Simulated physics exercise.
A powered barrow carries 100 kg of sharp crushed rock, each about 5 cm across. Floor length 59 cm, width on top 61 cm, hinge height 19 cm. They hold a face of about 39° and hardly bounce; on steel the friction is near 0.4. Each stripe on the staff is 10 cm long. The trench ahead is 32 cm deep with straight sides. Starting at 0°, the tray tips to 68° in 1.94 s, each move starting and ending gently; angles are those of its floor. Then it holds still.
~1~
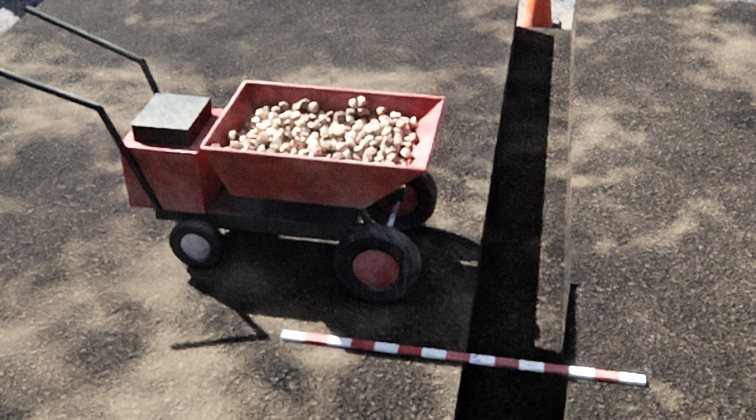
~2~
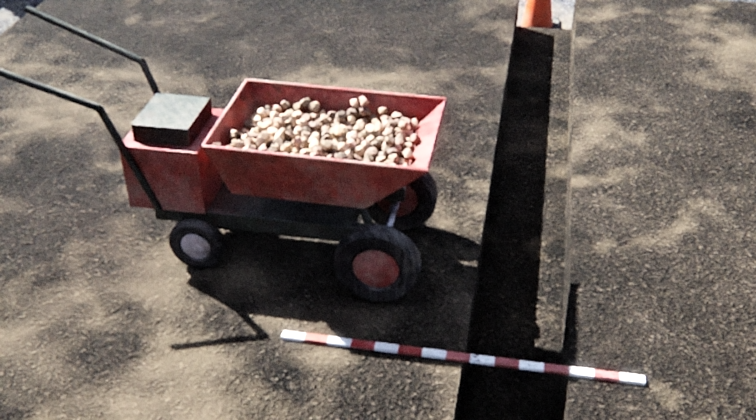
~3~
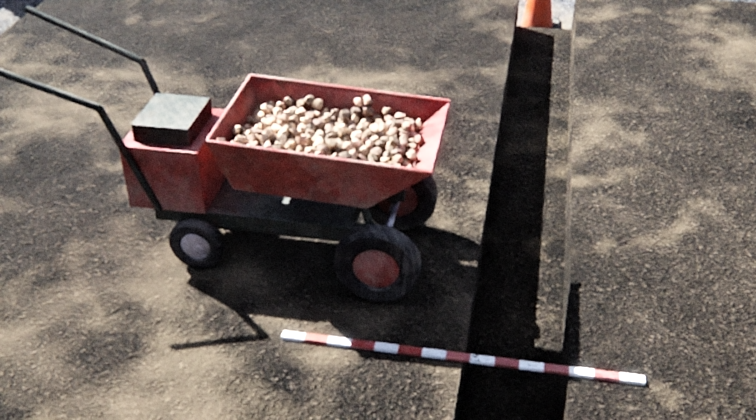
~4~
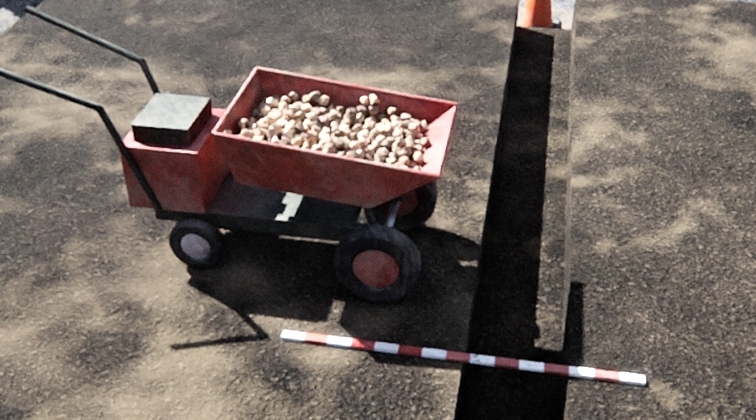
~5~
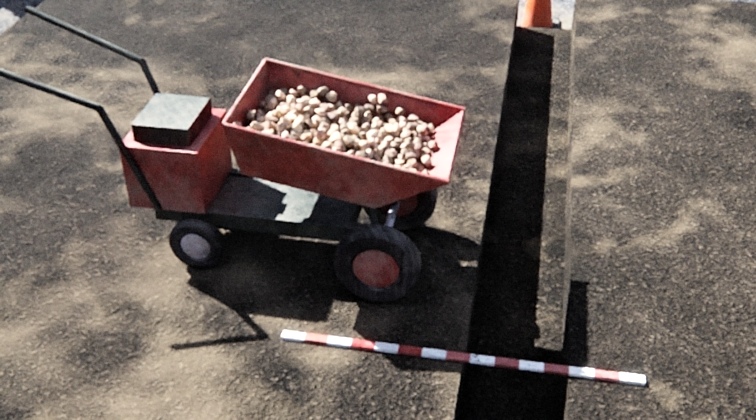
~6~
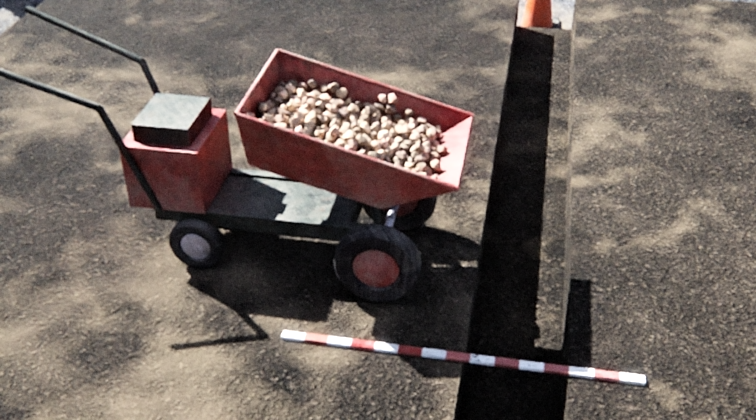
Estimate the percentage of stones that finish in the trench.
Close to 94 in a hundred.
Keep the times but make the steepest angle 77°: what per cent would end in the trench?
Then about 100 per cent.
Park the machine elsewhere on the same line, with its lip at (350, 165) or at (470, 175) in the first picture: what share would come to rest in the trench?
About 80 and 50 per cent.
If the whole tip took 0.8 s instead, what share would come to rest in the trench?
It would be near 75 per cent.
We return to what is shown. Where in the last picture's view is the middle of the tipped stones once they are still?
Near (534, 316).
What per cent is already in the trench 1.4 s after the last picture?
About 40 per cent by then.
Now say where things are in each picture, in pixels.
In the first frame, the tray is at 0°, its lip at (426, 170); the top of the load is at (350, 118).
In the second frame, lip at (428, 171), floor tilted 1°, highest stones at (351, 117).
In the third frame, the tray is at 3°, its lip at (432, 173); the top of the load is at (355, 117).
In the fourth frame, lip at (439, 177), floor tilted 6°, highest stones at (323, 107).
In the fifth frame, lip at (448, 182), floor tilted 10°, highest stones at (296, 104).
In the sixth frame, lip at (458, 189), floor tilted 15°, highest stones at (295, 97).
Then, 0.9 s after the last picture the floor is at 58°, 100 % in the tray; the foremost stones are at (506, 231).
Then, 1.4 s after the last picture the floor is at 68°, 57 % in the tray, 42 % in the trench, 1 % past the trench; the foremost stones are at (581, 292).
Then, 1.8 s after the last picture the floor is at 68°, 21 % in the tray, 73 % in the trench, 6 % past the trench; the foremost stones are at (622, 292).
Then, 3.7 s after the last picture the floor is at 68°, 0 % in the tray, 94 % in the trench, 6 % past the trench; the foremost stones are at (632, 287).
